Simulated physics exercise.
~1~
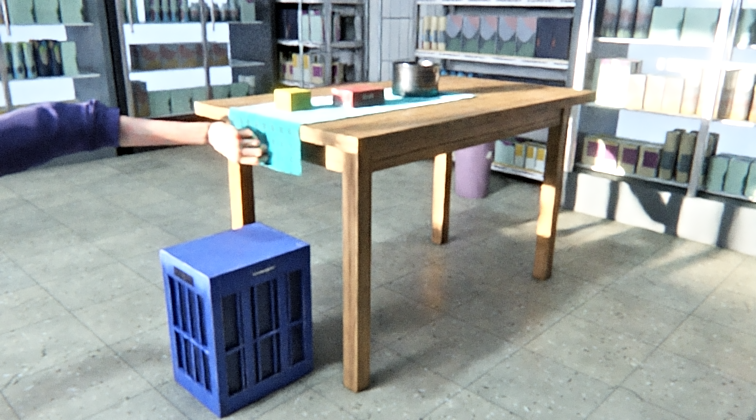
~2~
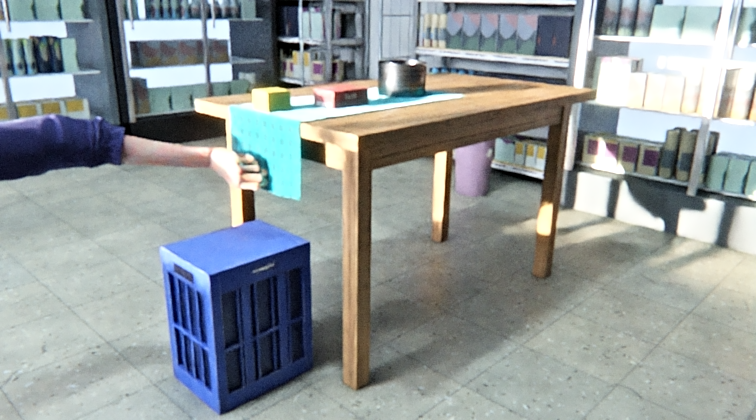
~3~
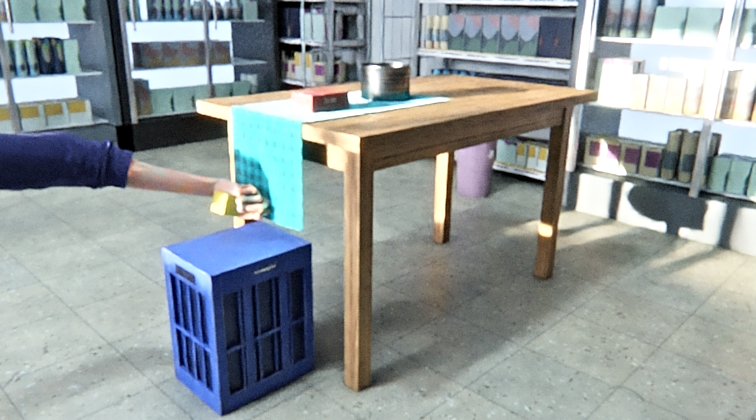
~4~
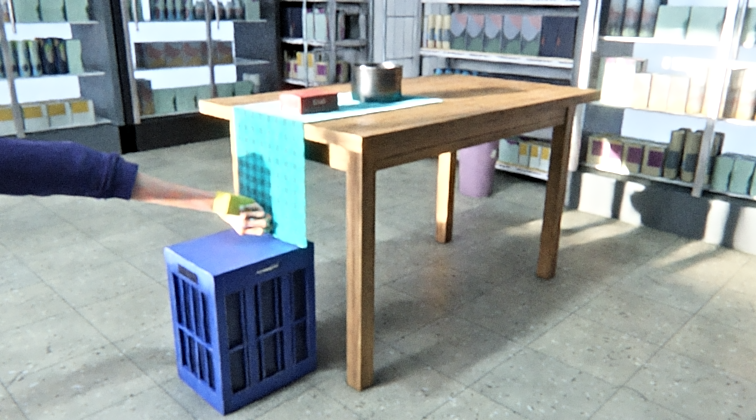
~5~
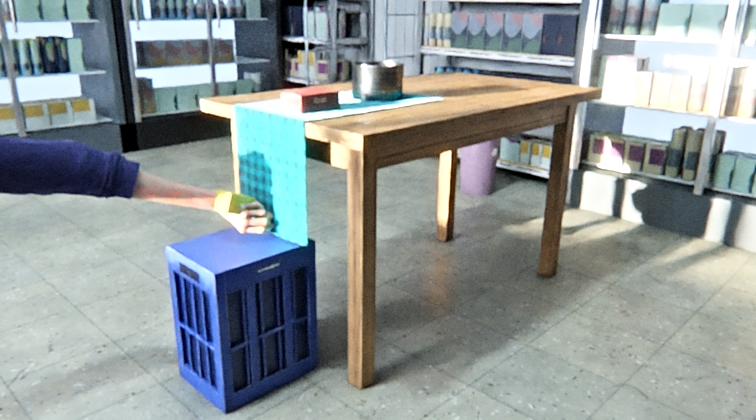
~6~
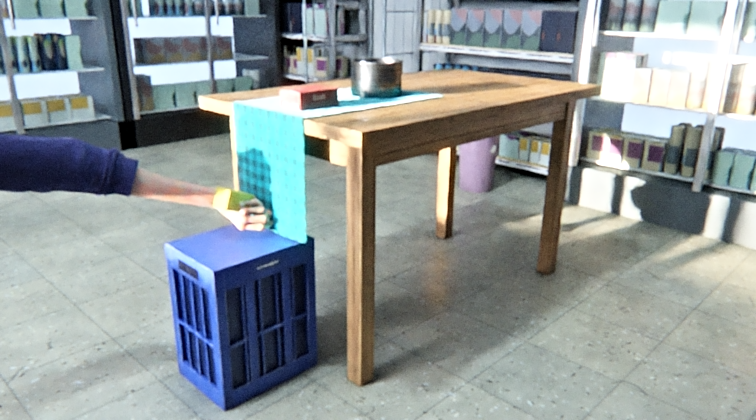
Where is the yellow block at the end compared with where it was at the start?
At the start it sits on the runner on top of the table, to the left of the red packet. At the end it is off the table, lower and further left, beside the hand just above the blue crate.
